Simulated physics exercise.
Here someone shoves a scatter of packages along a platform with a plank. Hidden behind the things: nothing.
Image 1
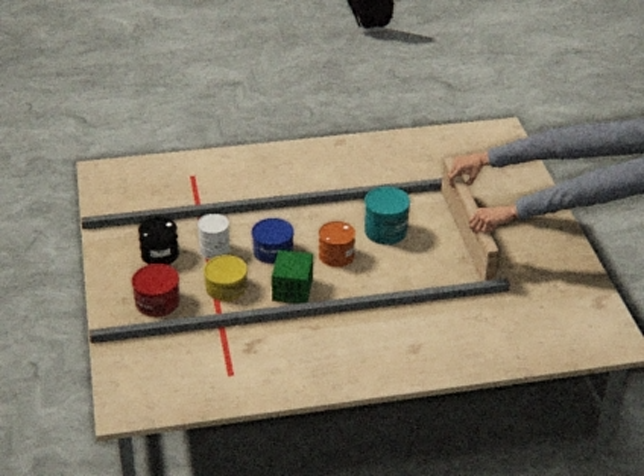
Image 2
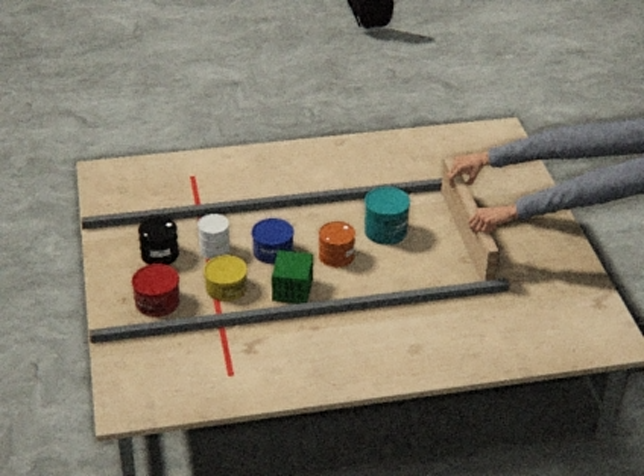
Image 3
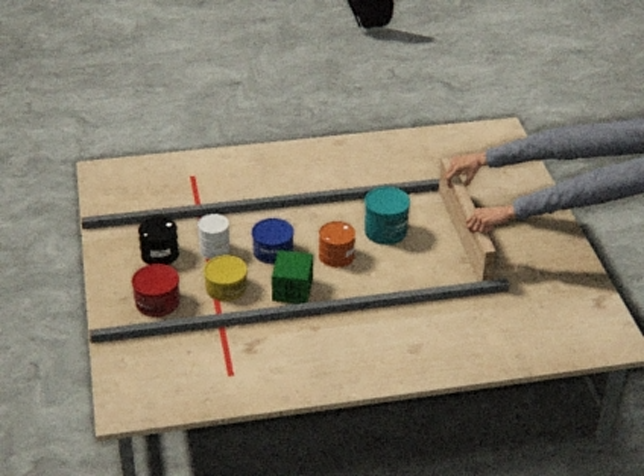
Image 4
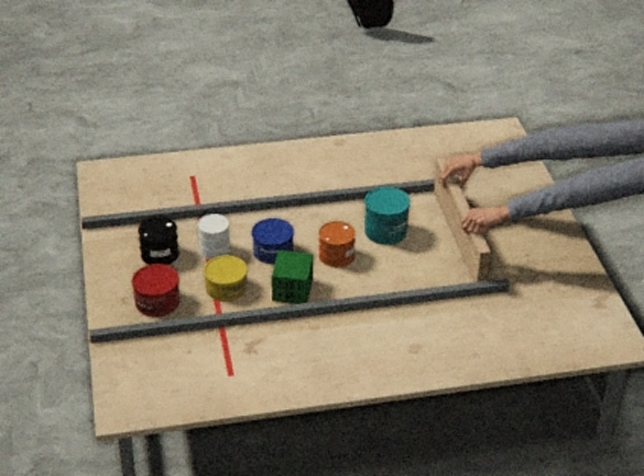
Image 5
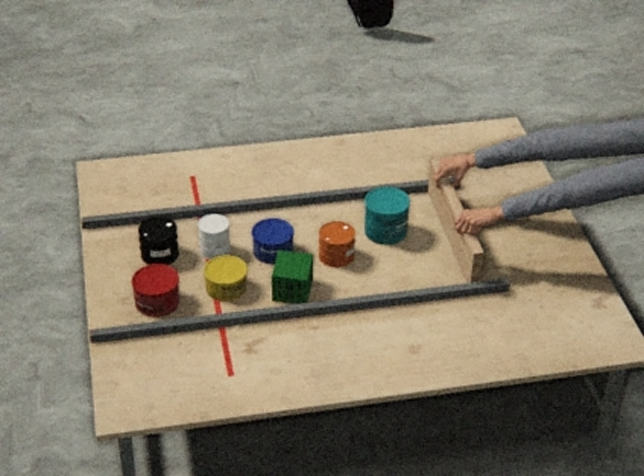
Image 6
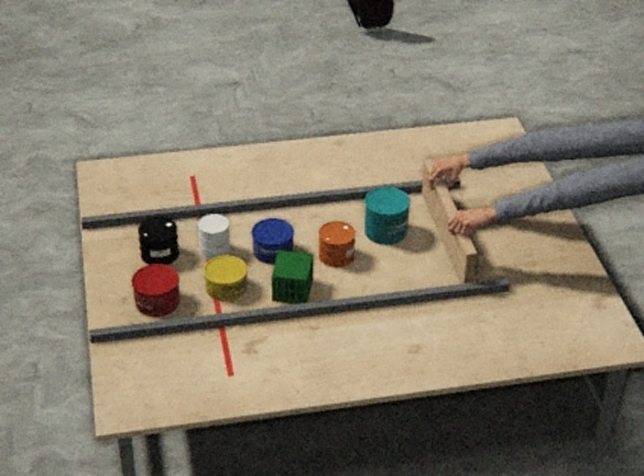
At first, two hands hold a wooden plank upright at the right end of a track on a table, with eight colourful containers and blocks standing between the rails near a red line. The hands then slide the plank slightly left, still short of the turquoise pail, while the objects stay still.
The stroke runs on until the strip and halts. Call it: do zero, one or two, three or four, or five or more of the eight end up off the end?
Zero end up off it.
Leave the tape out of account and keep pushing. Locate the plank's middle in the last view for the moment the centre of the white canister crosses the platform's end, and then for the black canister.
(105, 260) and (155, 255), more or less.
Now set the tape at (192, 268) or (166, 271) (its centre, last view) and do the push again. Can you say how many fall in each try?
Tallies in order: 0 and 1.
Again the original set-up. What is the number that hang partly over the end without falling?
My count gives 0.
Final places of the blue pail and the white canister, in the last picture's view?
About (155, 261), and the other about (150, 226).
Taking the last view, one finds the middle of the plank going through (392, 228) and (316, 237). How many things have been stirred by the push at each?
Tally: First 1; then 3.
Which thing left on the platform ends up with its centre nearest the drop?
Foremost: The red pail.
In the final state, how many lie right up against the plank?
It is in contact with 3.
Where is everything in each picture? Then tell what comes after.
The first picture shows red pail (156, 291); black canister (159, 242); white canister (214, 237); plank (468, 219); tape (210, 266).
The second picture shows black canister (159, 242); orange canister (337, 244).
The third picture shows white canister (214, 237); turquoise pail (387, 216).
The fourth picture shows red pail (156, 291); green crate (293, 277).
The fifth picture shows black canister (159, 242); plank (454, 221).
The sixth picture shows red pail (156, 291); black canister (159, 242); white canister (214, 237); plank (448, 222); tape (210, 266).
Soon after, none off yet; red pail at rest near (156, 291); black canister at rest near (159, 242); white canister at rest near (214, 237).
At rest, the number that fall off is zero.
